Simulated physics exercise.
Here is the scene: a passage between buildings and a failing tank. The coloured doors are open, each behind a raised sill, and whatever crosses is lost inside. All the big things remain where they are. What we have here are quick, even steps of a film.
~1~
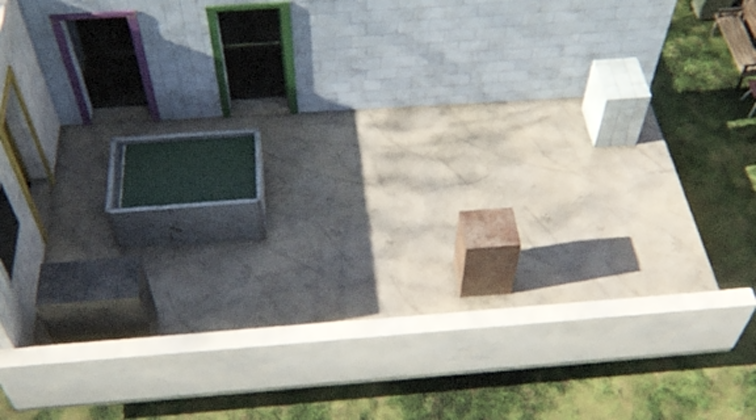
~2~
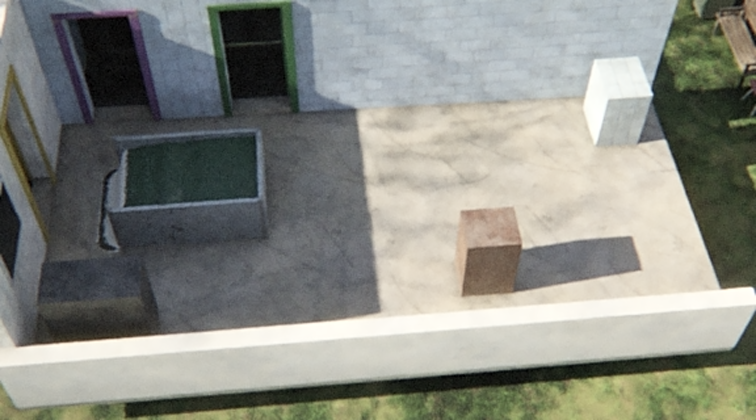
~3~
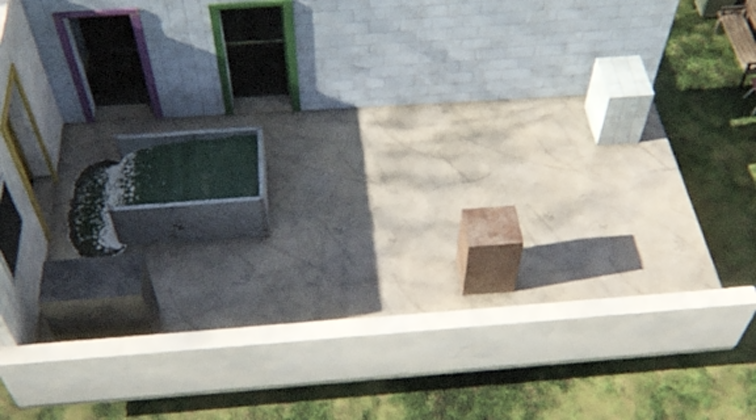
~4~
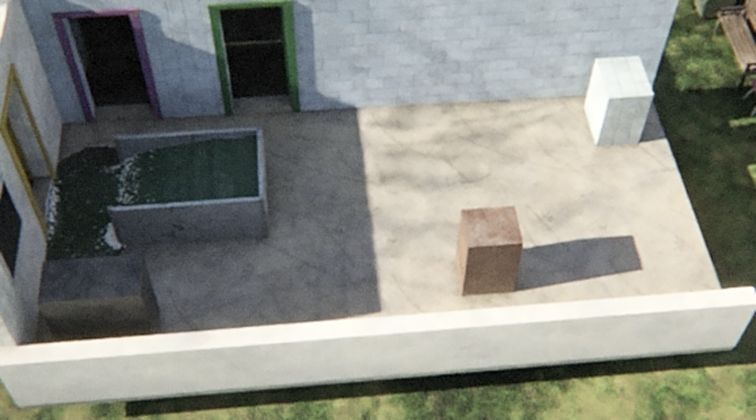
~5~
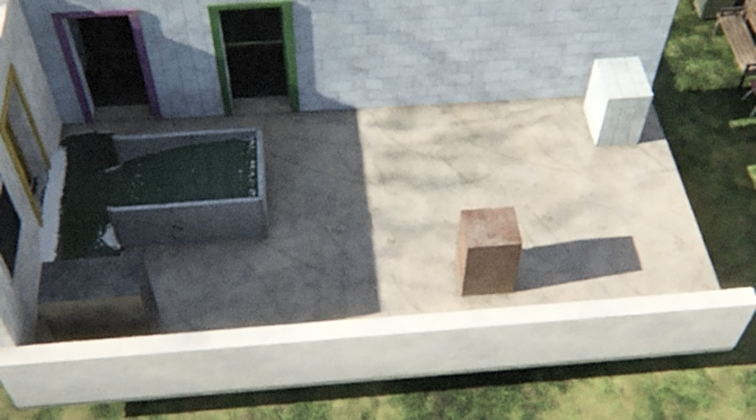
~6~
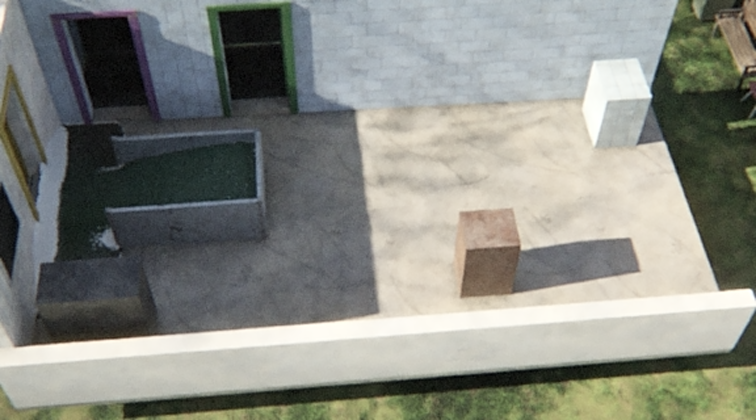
Dark green water burst from the left side of a still, full tank, spread foaming across the shaded floor to the left wall, then ran along it toward the purple doorway as the tank's level dropped.
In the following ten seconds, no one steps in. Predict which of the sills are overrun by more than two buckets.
One by one: The yellow door lets in beyond two buckets; the purple door lets in beyond two buckets; the green door keeps it to two buckets.
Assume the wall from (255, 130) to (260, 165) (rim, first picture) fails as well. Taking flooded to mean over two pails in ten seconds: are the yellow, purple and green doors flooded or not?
Yellow stays within it, purple stays within it, green stays within it.
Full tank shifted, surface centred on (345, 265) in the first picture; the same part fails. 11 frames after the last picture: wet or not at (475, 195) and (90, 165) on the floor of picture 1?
Result: Spared; inundated.
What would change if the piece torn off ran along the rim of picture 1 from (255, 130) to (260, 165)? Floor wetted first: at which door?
It would be the green door.
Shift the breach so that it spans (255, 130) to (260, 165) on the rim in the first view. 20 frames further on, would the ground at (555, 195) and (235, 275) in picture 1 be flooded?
The first spot is swamped, the second spared.
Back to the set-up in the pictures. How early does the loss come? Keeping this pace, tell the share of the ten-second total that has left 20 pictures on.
My guess would be around 40 percent.
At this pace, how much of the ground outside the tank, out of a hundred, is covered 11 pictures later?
I reckon 25 per cent or so.
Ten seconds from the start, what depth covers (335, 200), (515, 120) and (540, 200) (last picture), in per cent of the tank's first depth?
2, 8 and 2 per cent, roughly.
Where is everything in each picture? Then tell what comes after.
The water tank at (186, 173) is whole and still, in the first picture.
Water pours out at (123, 200) and has run to a hidden place, in the second picture.
The front is at (96, 168), out from the gap at (124, 199), in the third picture.
The front is at (58, 167), out from the gap at (124, 201), in the fourth picture.
The front is at (60, 143), out from the gap at (124, 202), in the fifth picture.
Water pours out at (122, 203) and has run to (37, 316), in the sixth picture.
A moment on, water covers 10 % of the floor; the yellow door far over two buckets in, the purple door under two buckets in, the green door not reached.
Next, water covers 25 % of the floor; the yellow door far over two buckets in, the purple door over two buckets in, the green door wet at the sill, nothing in.
Then, water covers 50 % of the floor; the yellow door far over two buckets in, the purple door over two buckets in, the green door wet at the sill, nothing in.
Later, water covers 85 % of the floor; the yellow door far over two buckets in, the purple door far over two buckets in, the green door wet at the sill, nothing in.
In the end, water covers 85 % of the floor; the yellow door far over two buckets in, the purple door far over two buckets in, the green door wet at the sill, nothing in.
